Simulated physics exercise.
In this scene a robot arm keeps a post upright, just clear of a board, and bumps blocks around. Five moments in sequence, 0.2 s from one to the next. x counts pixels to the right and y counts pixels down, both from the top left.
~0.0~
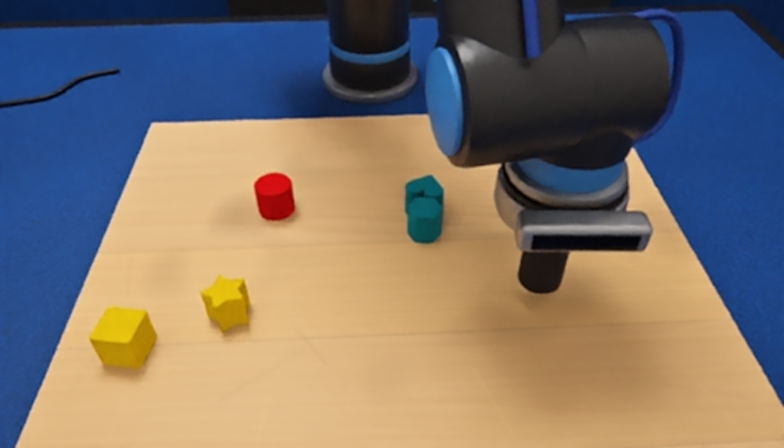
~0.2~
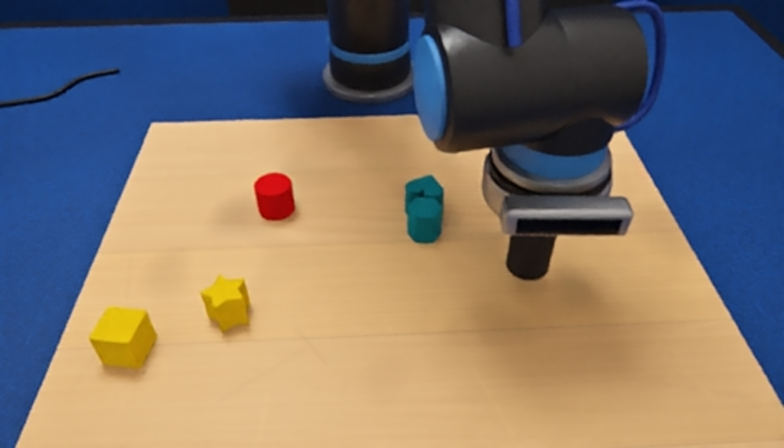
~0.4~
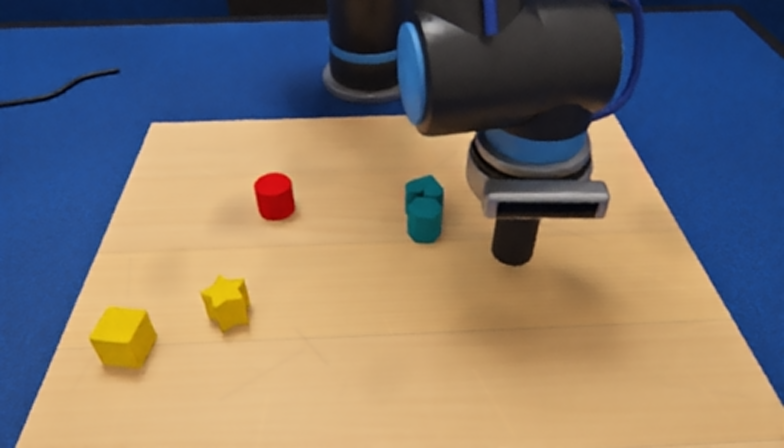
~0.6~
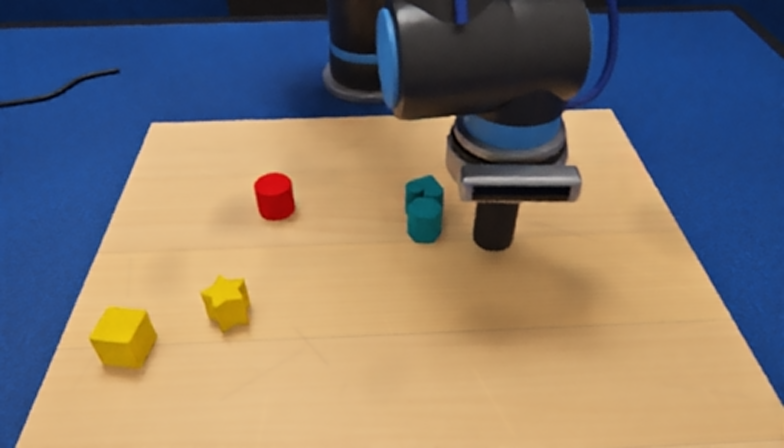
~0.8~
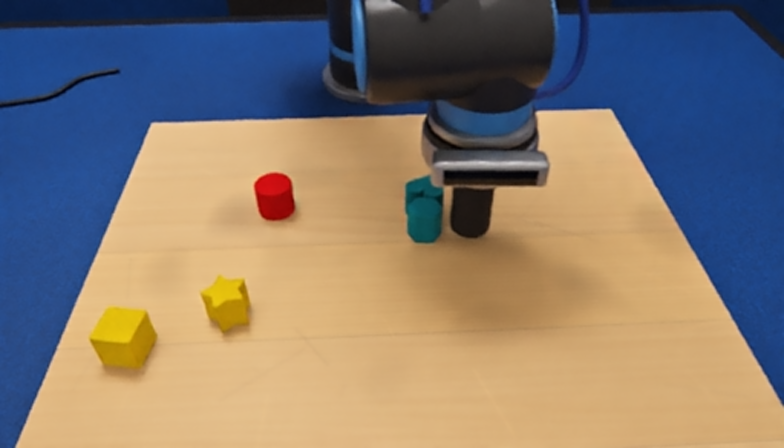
A robot arm moves its black post left across the board, close to two turquoise blocks.
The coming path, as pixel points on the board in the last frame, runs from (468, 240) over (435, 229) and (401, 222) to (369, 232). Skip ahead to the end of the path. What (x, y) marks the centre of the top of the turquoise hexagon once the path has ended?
It comes to (332, 208).
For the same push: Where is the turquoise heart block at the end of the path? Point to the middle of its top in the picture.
Expect it around (406, 172).
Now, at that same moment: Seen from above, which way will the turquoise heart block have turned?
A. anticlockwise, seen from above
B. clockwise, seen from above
The one that fits is B, clockwise, seen from above.
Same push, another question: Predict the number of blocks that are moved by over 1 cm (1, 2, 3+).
I'd put the number at two.
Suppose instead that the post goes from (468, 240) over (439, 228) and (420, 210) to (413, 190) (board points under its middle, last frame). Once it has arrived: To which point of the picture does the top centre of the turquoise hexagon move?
At pixel (393, 200).
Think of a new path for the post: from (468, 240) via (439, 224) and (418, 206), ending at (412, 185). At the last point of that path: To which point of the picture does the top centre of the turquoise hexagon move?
The spot you're after is about (397, 201) in the image.
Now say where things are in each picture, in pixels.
The first frame shows post tip at (539, 278); block tops, turquoise hexagon at (425, 207); turquoise heart block at (426, 185).
The second frame shows post at (527, 266); blocks unchanged.
The third frame shows post at (512, 252); blocks unchanged.
The fourth frame shows post at (493, 238); blocks unchanged.
The fifth frame shows post at (470, 225); turquoise hexagon at (425, 207); turquoise heart block at (426, 185).
The first path, step by step. One third of the way, post at (435, 213); turquoise hexagon at (400, 204), turned 35° anticlockwise; turquoise heart block at (417, 180).
Two thirds of the way, post at (401, 207); turquoise hexagon at (366, 203), turned 55° anticlockwise; turquoise heart block at (406, 172), turned 45° clockwise.
At the end, post at (368, 217); turquoise hexagon at (332, 208), turned 30° anticlockwise; turquoise heart block at (406, 172), turned 45° clockwise.
